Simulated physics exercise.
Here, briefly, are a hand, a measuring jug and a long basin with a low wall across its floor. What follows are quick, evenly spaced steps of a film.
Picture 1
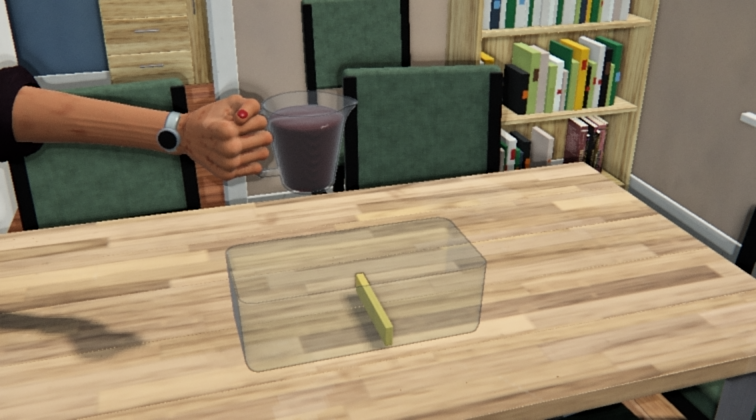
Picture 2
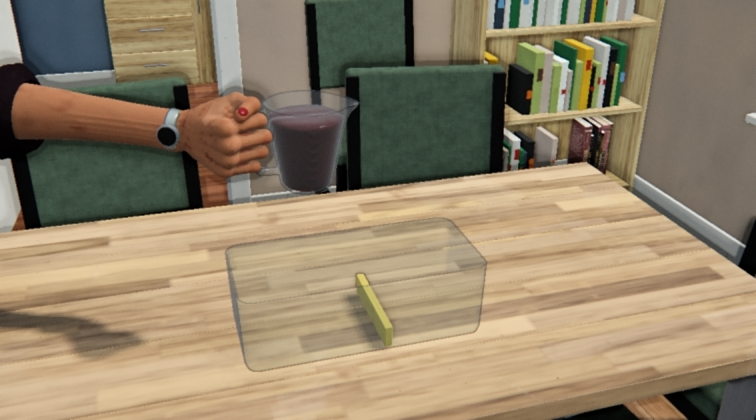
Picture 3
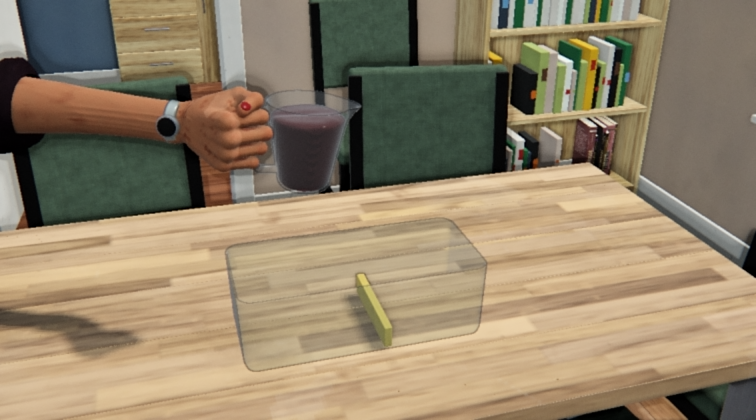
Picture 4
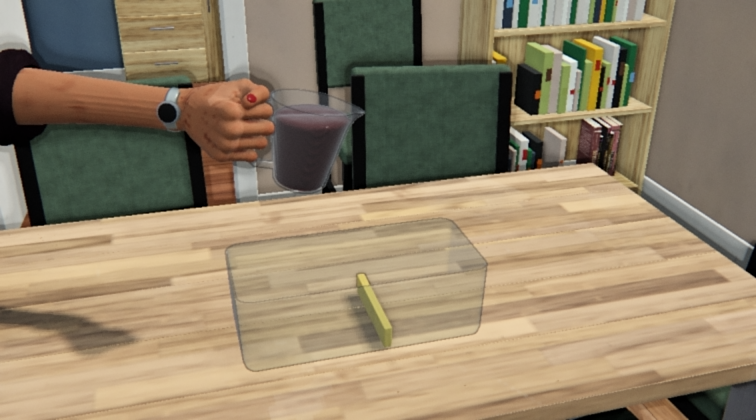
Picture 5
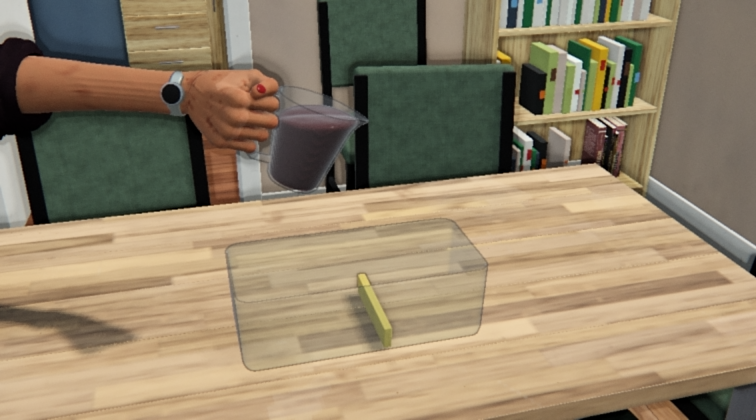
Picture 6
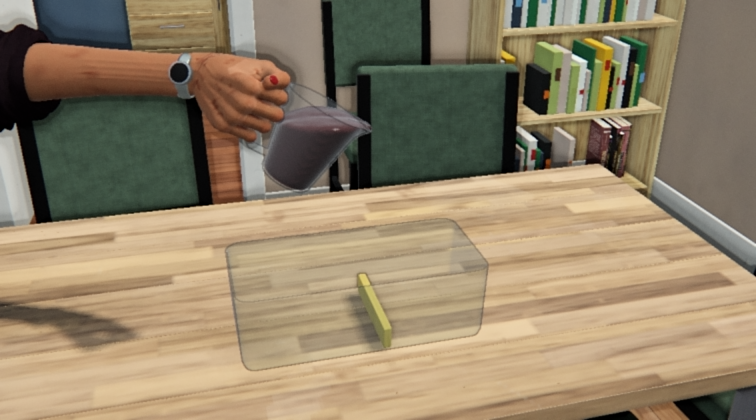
At first, a hand holds a measuring jug of dark purplish liquid almost upright above a table, behind a clear long basin with a low yellow wall across its floor. The hand then tilts the jug to the right, slowly and then more steeply, and the liquid shifts up to the pouring edge.
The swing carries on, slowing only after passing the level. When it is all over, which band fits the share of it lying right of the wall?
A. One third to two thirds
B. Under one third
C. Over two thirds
Over two thirds (C).
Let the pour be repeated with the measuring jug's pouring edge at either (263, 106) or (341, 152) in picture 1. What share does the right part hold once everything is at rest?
Roughly 15 per cent, and 55 per cent.
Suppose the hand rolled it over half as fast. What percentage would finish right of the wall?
Near 90 %.
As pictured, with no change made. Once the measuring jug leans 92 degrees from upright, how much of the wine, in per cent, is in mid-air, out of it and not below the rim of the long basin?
It's close to 35 percent.
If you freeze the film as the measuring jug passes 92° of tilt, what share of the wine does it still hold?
About 50 per cent.
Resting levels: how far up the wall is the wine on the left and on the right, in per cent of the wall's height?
Left: 0 %. Right: 60 %.
A moment on, the measuring jug is tipped on its side and 48 per cent is still to pour, 0 is left of the wall and 18 right of it.
Next, the measuring jug is tipped right over and 6 per cent is still to pour, 4 is left of the wall and 71 right of it.
Then the measuring jug is tipped right over and 0 per cent is still to pour, 9 is left of the wall and 86 right of it.
Later the measuring jug is tipped right over and 0 per cent is still to pour, 10 is left of the wall and 86 right of it.
In the end 11 per cent lies left of the wall, 85 right of it and 4 outside.
